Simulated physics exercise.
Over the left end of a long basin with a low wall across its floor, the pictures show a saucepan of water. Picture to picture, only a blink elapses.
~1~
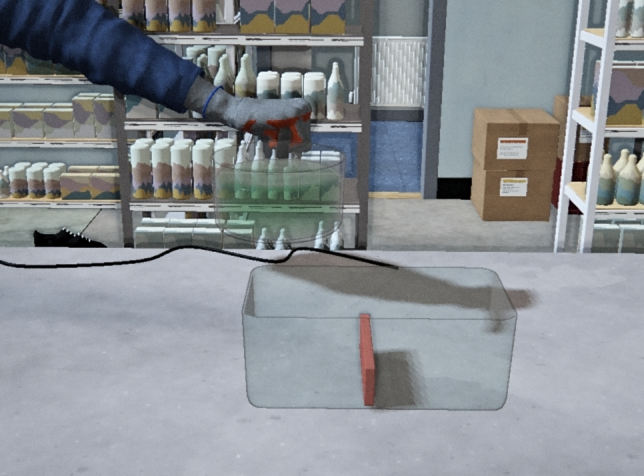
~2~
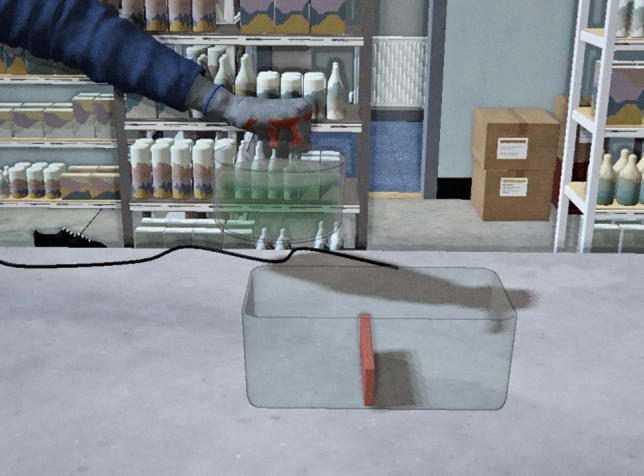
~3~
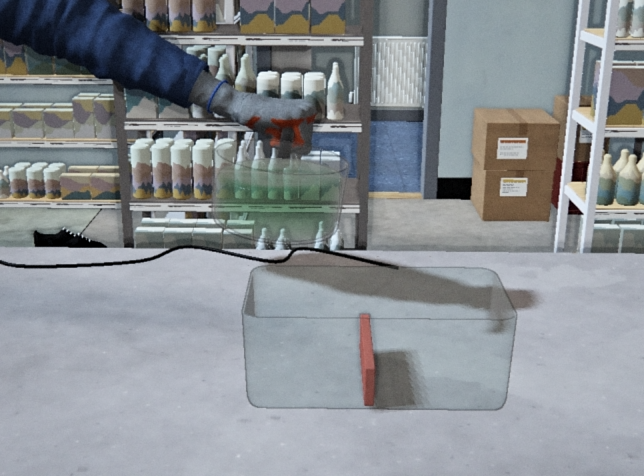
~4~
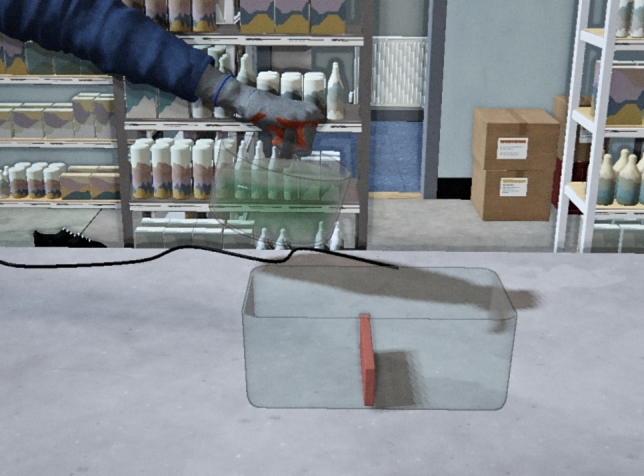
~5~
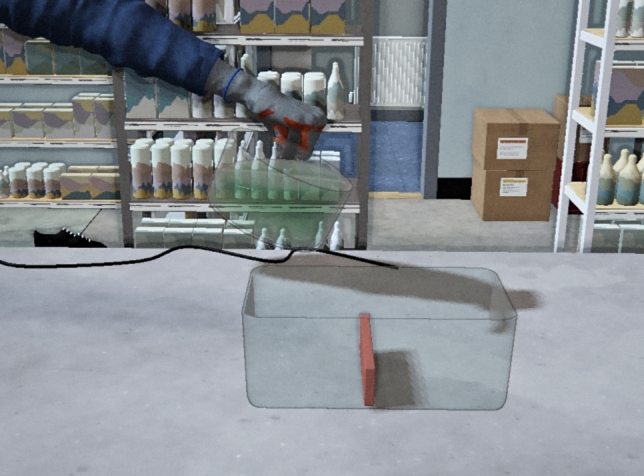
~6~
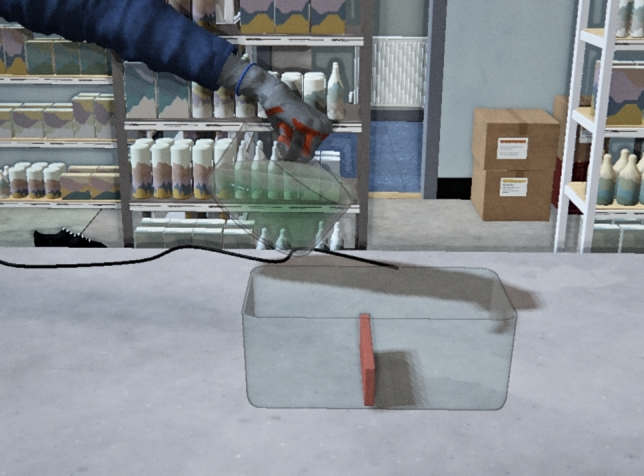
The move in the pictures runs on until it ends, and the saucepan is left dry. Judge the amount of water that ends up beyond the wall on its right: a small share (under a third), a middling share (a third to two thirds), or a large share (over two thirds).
A middling share.
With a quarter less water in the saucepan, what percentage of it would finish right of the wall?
The share comes to some 45 parts in a hundred.
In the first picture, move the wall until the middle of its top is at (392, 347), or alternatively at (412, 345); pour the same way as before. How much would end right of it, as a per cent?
That'd be about 30 percent for the first and about 15 percent for the other.
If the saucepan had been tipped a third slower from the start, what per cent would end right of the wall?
Roughly 65 per cent ends up there.
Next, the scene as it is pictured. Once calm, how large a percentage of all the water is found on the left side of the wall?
Close to 45 in a hundred.
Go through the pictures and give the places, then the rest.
In the first frame, it leans 0°; its right rim is at (345, 159); the water meets the walls at (215, 171) and (342, 173); the long basin's rim runs from (248, 291) to (505, 294); the wall's top is at (367, 341).
In the second frame, it leans 2°; its right rim is at (346, 160); the water meets the walls at (216, 171) and (343, 174).
In the third frame, it leans 7°; its right rim is at (348, 166); the water meets the walls at (217, 170) and (344, 176).
In the fourth frame, it leans 14°; its right rim is at (350, 175); the water meets the walls at (218, 169) and (347, 178).
In the fifth frame, it leans 24°; its right rim is at (352, 188); the water meets the walls at (217, 170) and (351, 181).
In the sixth frame, it leans 37°; its right rim is at (350, 203); the water meets the walls at (213, 169) and (348, 191); 3 per cent is over the edge.
A moment on, the saucepan is tipped right over and 25 per cent is still to pour, 5 is left of the wall and 34 right of it.
Next, the saucepan is tipped right over and 5 per cent is still to pour, 35 is left of the wall and 54 right of it.
Then the saucepan is tipped right over and 0 per cent is still to pour, 45 is left of the wall and 51 right of it.
Later the saucepan is tipped right over and 0 per cent is still to pour, 47 is left of the wall and 51 right of it.
Finally, 47 per cent lies left of the wall, 51 right of it and 2 outside.
